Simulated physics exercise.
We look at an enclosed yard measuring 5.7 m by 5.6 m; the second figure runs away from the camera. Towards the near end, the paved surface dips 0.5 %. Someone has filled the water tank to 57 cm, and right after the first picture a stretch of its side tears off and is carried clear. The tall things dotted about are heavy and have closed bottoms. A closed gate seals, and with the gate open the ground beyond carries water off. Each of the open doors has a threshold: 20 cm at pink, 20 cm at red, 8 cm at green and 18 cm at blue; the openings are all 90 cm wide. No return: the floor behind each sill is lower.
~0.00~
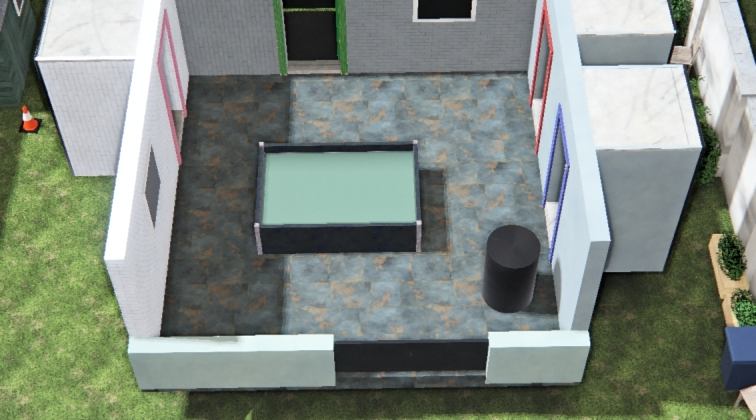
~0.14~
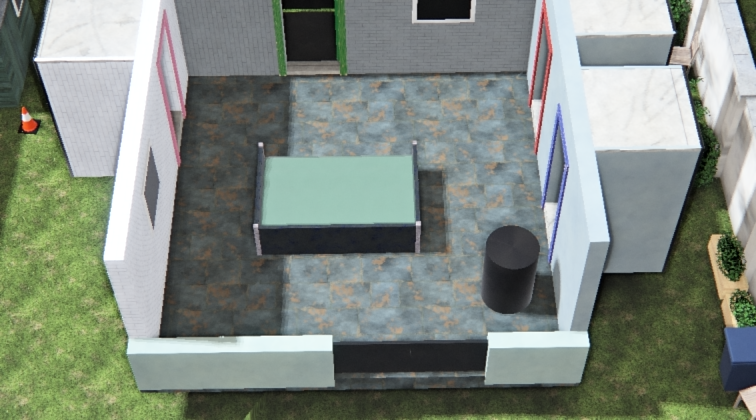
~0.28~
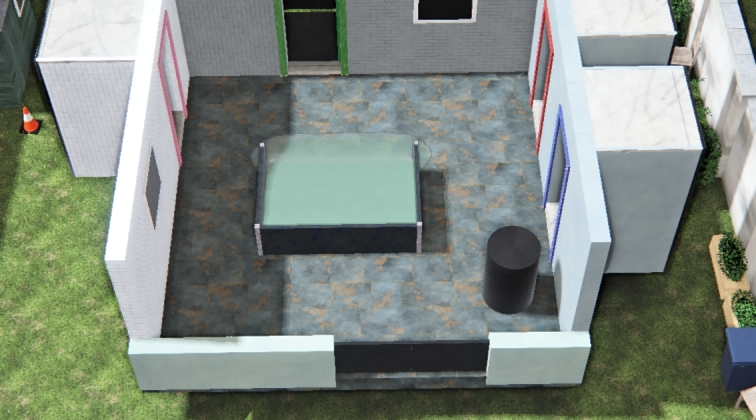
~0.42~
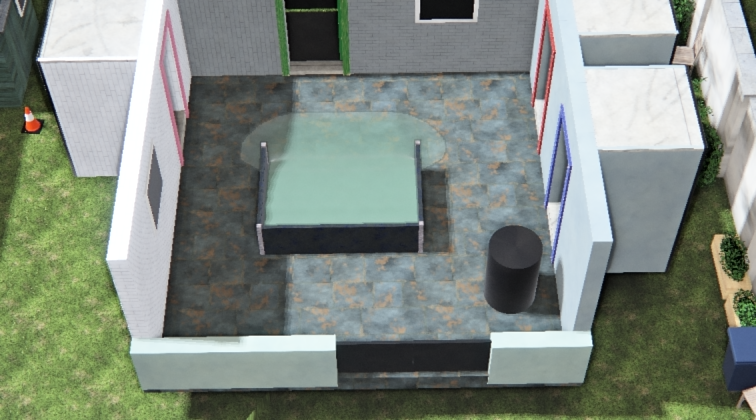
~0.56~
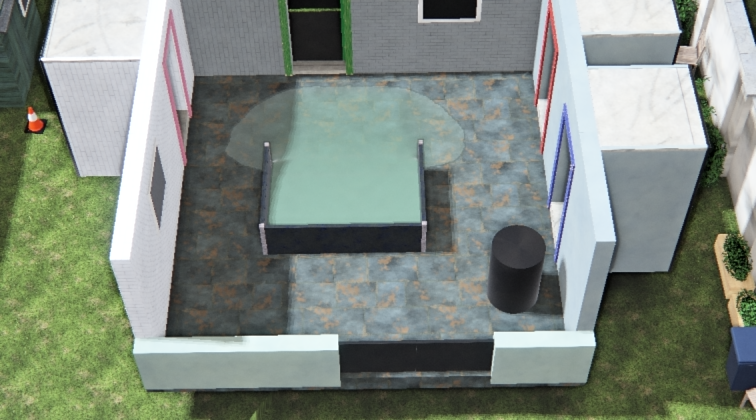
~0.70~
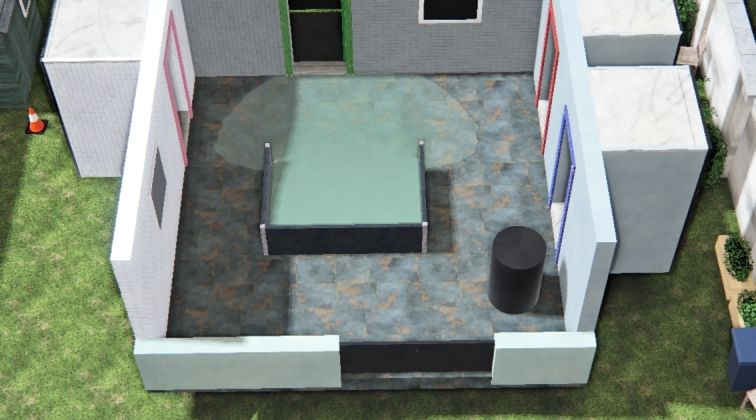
In a walled yard with a dark cylinder standing near the right side, the far side of a rectangular water tank vanished, and pale green water poured out and spread backward across the paved floor.
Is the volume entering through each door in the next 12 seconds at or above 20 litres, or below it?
Outcome: Pink door: Below the cap. Red door: Below the cap. Green door: Above the cap. Blue door: Below the cap.
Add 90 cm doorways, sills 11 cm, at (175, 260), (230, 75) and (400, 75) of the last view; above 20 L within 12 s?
First doorway falls short, second gets there, third gets there.
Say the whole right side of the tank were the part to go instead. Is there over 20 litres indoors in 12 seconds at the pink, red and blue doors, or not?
Pink door doesn't reach it, red door doesn't reach it, blue door surpasses it.
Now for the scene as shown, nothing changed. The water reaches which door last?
Blue.
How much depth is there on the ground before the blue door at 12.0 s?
About 7.5 cm.
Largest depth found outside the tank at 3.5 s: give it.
Depth: Approx. 20 cm.
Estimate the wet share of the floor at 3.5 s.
Around 55 per cent.
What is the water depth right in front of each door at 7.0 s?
You'd see pink at 6 cm, red at 6 cm, green at 5 cm and blue at 4 cm.
After 1.4 s water covers 35 % of the floor and is deepest (36 cm) near (356, 82); pink door 2 cm at the sill, 0 L in, red door not reached, green door 18 cm at the sill, 89 L in, blue door not reached.
After 2.2 s water covers 35 % of the floor and is deepest (34 cm) near (527, 72); pink door 5 cm at the sill, 0 L in, red door 5 cm at the sill, 0 L in, green door 26 cm at the sill, 217 L in, blue door not reached.
After 3.5 s water covers 55 % of the floor and is deepest (20 cm) near (528, 79); pink door 12 cm at the sill, 0 L in, red door 15 cm at the sill, 0 L in, green door 14 cm at the sill, 301 L in, blue door 3 cm at the sill, 0 L in.
After 7.0 s water covers 95 % of the floor and is deepest (13 cm) near (331, 363); pink door 6 cm at the sill, 0 L in, red door 6 cm at the sill, 0 L in, green door 5 cm at the sill, 315 L in, blue door 4 cm at the sill, 0 L in.
After 12.0 s water covers 100 % of the floor and is deepest (10 cm) near (562, 360); pink door 3 cm at the sill, 0 L in, red door 3 cm at the sill, 0 L in, green door 2 cm at the sill, 315 L in, blue door 7 cm at the sill, 0 L in.
